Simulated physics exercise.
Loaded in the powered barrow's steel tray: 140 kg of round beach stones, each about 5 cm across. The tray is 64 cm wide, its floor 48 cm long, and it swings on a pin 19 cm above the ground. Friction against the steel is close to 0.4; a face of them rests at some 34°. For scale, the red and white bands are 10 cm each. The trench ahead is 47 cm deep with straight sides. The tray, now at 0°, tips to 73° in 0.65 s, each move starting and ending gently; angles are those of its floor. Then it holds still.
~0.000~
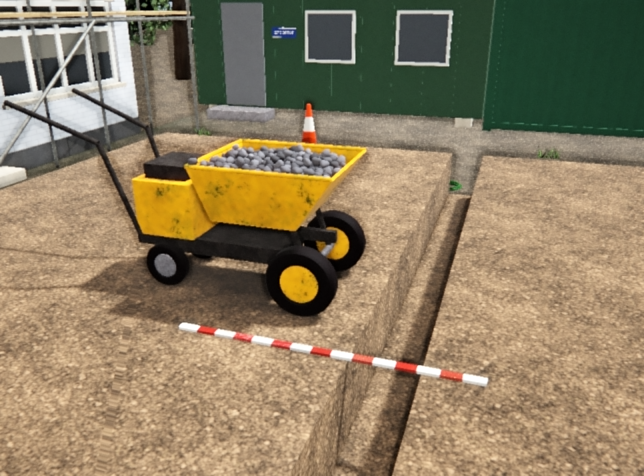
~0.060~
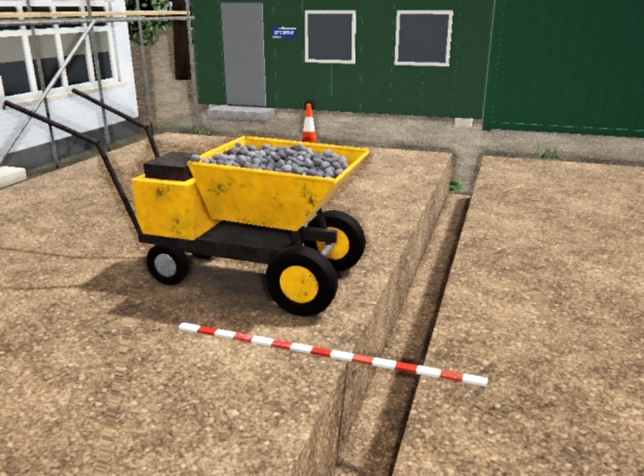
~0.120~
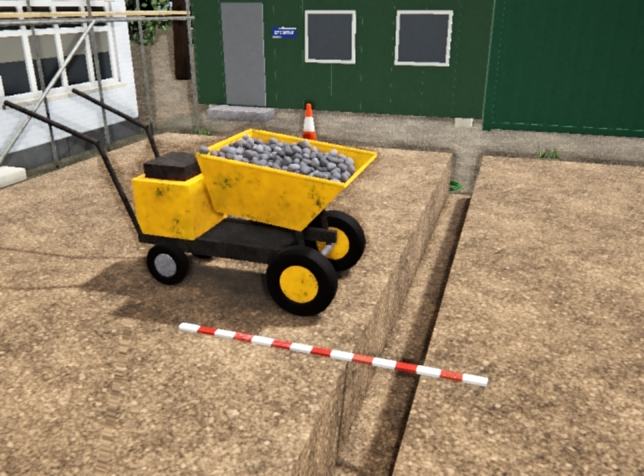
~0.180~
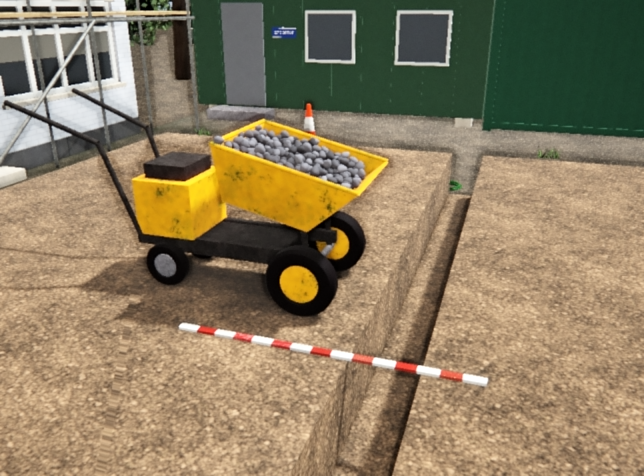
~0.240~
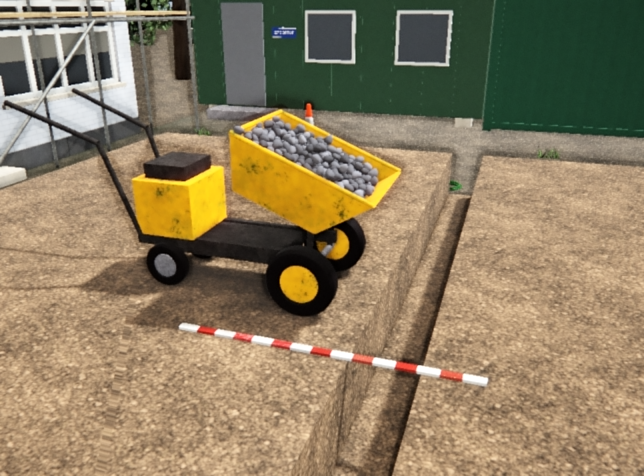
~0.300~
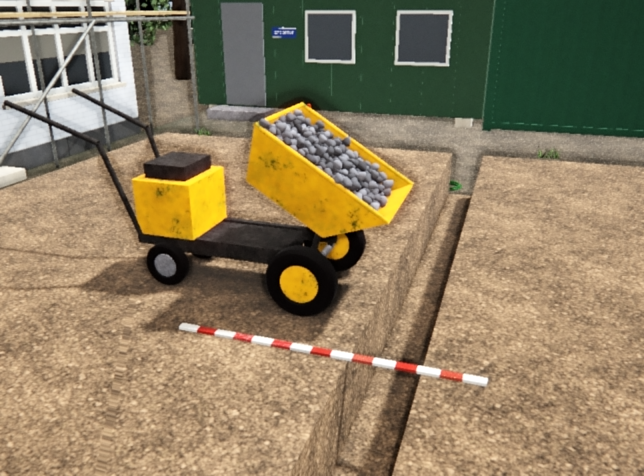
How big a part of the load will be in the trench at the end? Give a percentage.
Roughly 20 per cent ends in the trench.
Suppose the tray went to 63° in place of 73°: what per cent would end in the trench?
In that case some 30 per cent.
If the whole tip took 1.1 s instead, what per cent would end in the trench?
It would be near 30 per cent.
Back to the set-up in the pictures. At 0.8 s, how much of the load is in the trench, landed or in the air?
About 5 per cent by then.
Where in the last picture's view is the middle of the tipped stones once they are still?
Their middle is at about (501, 312).
After 0.5 s the floor is at 62°; 100 % in the tray; the foremost stones are at (422, 259).
After 0.8 s the floor is at 73°; 52 % in the tray, 3 % in the trench, 45 % past the trench; the foremost stones are at (517, 308).
After 1.1 s the floor is at 73°; 10 % in the tray, 8 % in the trench, 81 % past the trench; the foremost stones are past the picture's edge.
After 3.0 s the floor is at 73°; 0 % in the tray, 20 % in the trench, 80 % past the trench; the foremost stones are past the picture's edge.
